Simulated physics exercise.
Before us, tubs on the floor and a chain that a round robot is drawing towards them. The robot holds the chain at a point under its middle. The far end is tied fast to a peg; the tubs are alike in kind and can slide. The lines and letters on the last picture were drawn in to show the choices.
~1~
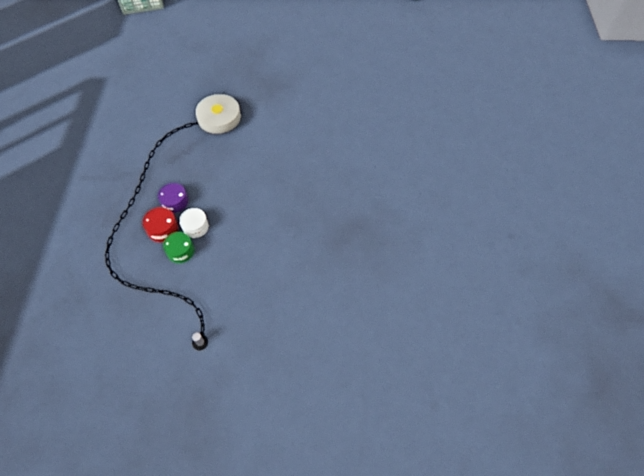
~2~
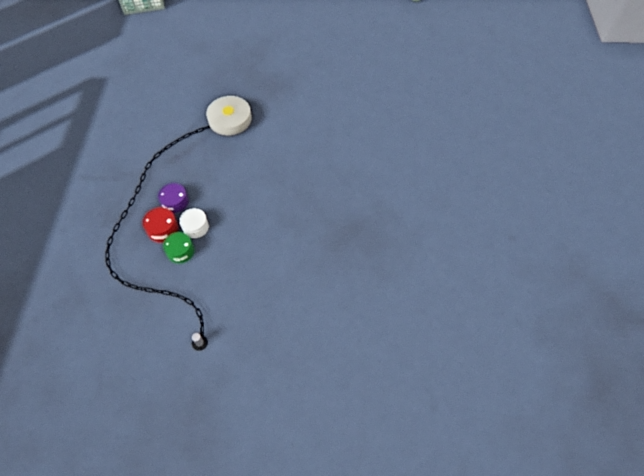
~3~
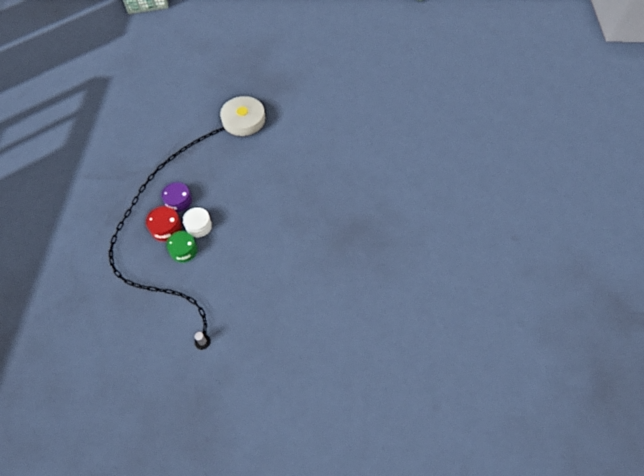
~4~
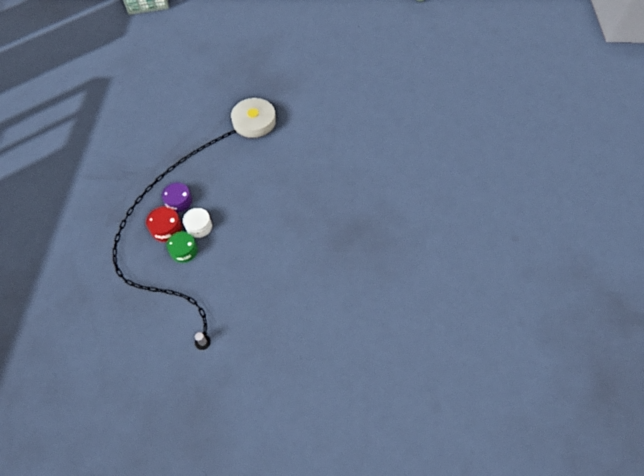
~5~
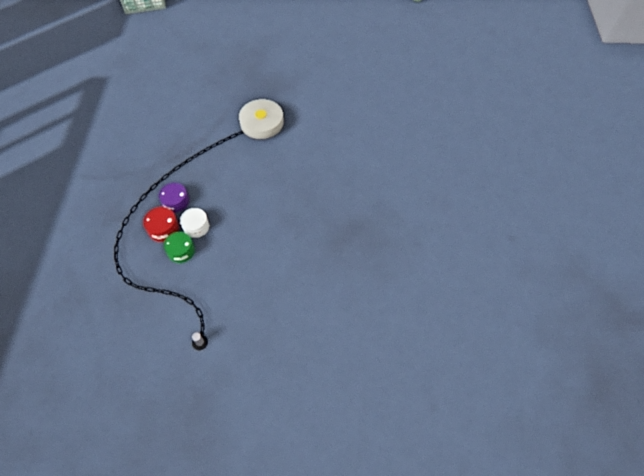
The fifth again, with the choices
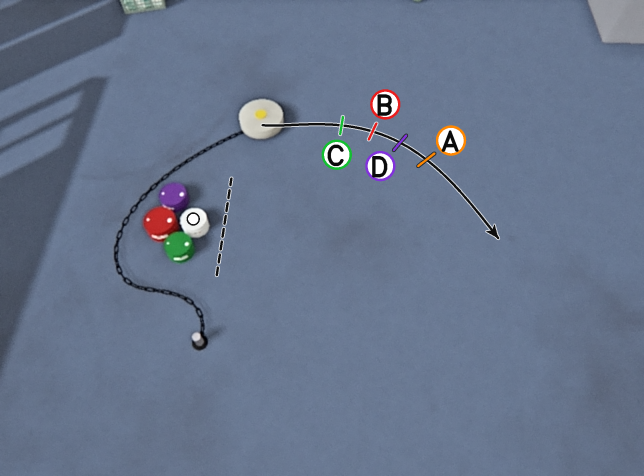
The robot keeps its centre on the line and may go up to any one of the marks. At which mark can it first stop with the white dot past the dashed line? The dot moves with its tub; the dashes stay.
Stop at D.
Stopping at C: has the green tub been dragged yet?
No.
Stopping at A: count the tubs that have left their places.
Four.
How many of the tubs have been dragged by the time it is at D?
Four.
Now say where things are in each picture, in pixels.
Green tub (179, 248); red tub (161, 225); white tub (194, 223), in the first picture.
Robot (230, 116); peg (198, 340), in the second picture.
Robot (243, 117); red tub (164, 224), in the third picture.
Robot (254, 119); purple tub (177, 198), in the fourth picture.
Robot (262, 120); green tub (180, 247); red tub (161, 224); white tub (195, 223), in the fifth picture.
On the marked copy, A at (426, 160); B at (373, 131); C at (342, 125); D at (400, 143); the dashed line at (224, 224); the route from (262, 125) via (400, 143) to (498, 238); the white dot at (193, 219).
Following D. Soon after the start, robot (312, 119); white tub (195, 223).
Later, robot (361, 123); green tub (182, 250); red tub (185, 225); white tub (213, 225); purple tub (205, 206).
In the end, robot (401, 137); green tub (200, 255); red tub (206, 229); white tub (235, 231); purple tub (227, 211); the dot on the white tub is over the dashed line.
As for the rest, A does it too, but is farther than needed; B leaves the dotted tub short, at (220, 227); C leaves the dotted tub short, at (200, 224).
